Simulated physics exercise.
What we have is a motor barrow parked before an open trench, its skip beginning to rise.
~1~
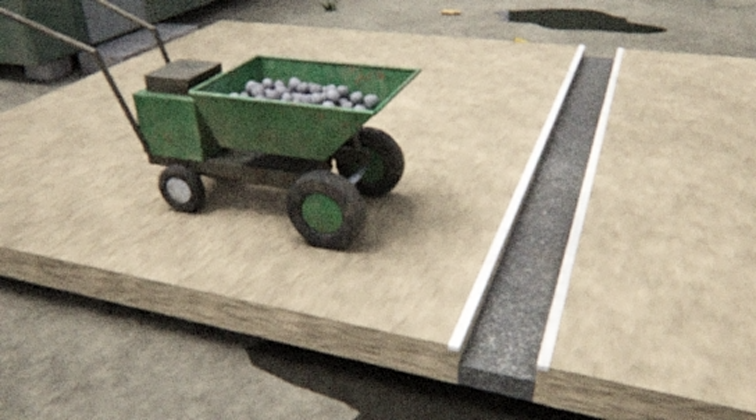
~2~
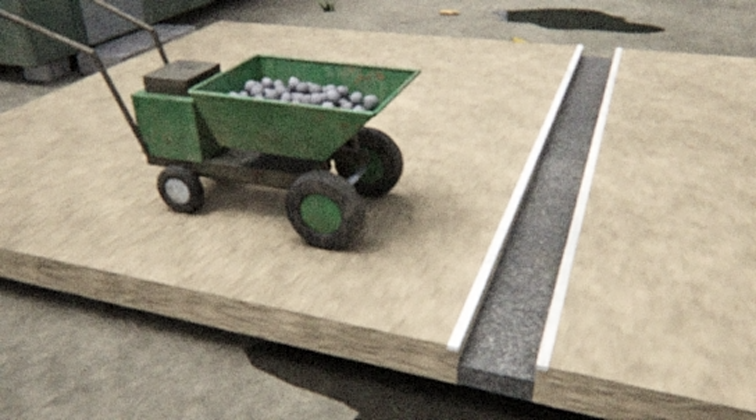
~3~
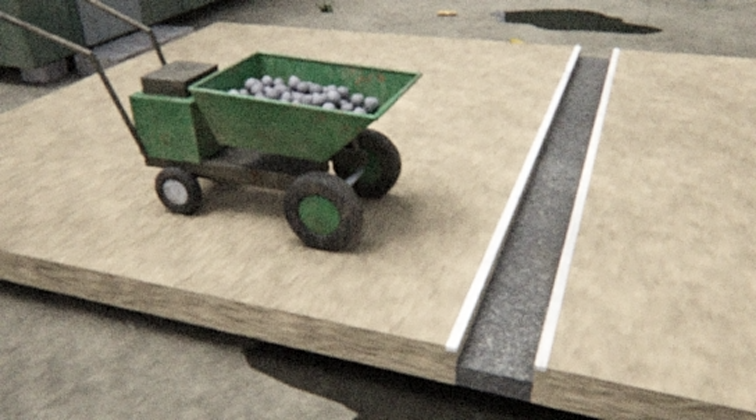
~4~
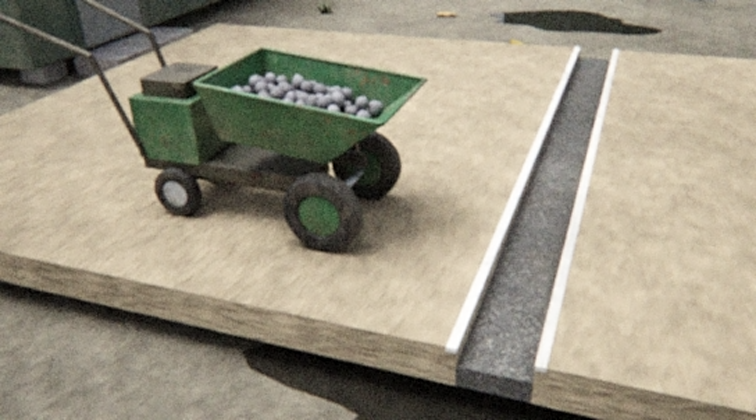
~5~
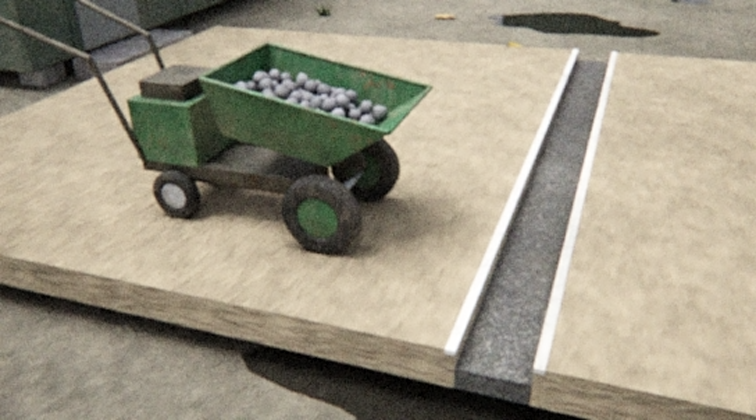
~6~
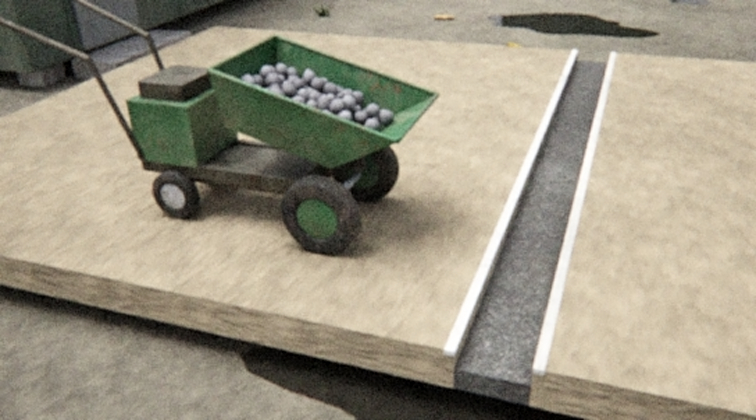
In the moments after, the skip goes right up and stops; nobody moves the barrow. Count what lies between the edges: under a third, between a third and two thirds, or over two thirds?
Between the edges lies from one third to two thirds of the load.
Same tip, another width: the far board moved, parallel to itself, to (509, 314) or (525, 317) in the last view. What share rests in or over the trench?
In turn 30 and 40 in a hundred.
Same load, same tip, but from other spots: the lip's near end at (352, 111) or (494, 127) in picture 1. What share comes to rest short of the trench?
Roughly 40 per cent, and 0 per cent.
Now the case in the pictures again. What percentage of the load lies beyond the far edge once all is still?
About 0 per cent.
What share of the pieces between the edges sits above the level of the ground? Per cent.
It comes to 20 per cent or so.
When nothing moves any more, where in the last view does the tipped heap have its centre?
Roughly at (516, 251).
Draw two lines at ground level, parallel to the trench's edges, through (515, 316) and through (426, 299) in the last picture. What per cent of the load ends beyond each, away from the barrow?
First some 20, then 70 per cent.
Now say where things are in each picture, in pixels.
Lip of the skip near (374, 114), level; top of the load near (297, 107), round cobbles; first edge of the trench near (472, 302); far edge near (555, 318), the trench over half as wide as the skip, and shallow for its width, in the first picture.
Lip of the skip near (374, 115), level; top of the load near (283, 108), in the second picture.
Lip of the skip near (376, 119), tipped barely; top of the load near (273, 98), in the third picture.
Lip of the skip near (382, 124), tipped a little; top of the load near (277, 96), in the fourth picture.
Lip of the skip near (389, 133), tipped a little; top of the load near (268, 95), in the fifth picture.
Lip of the skip near (397, 142), tipped clearly; top of the load near (270, 95); first edge of the trench near (468, 306); far edge near (550, 322), in the sixth picture.
Shortly afterwards, skip tipped steeply; the whole lot in the skip.
Next, skip tipped right over; near half in the skip; near a third short of the trench; near a quarter in or heaped over the trench; only a few falling.
Some moments later, skip tipped right over; near a third in the skip; near a quarter short of the trench; near half in or heaped over the trench; only a few beyond it.
In the end, skip tipped right over; near a third in the skip; near a quarter short of the trench; near half in or heaped over the trench; only a few beyond it.
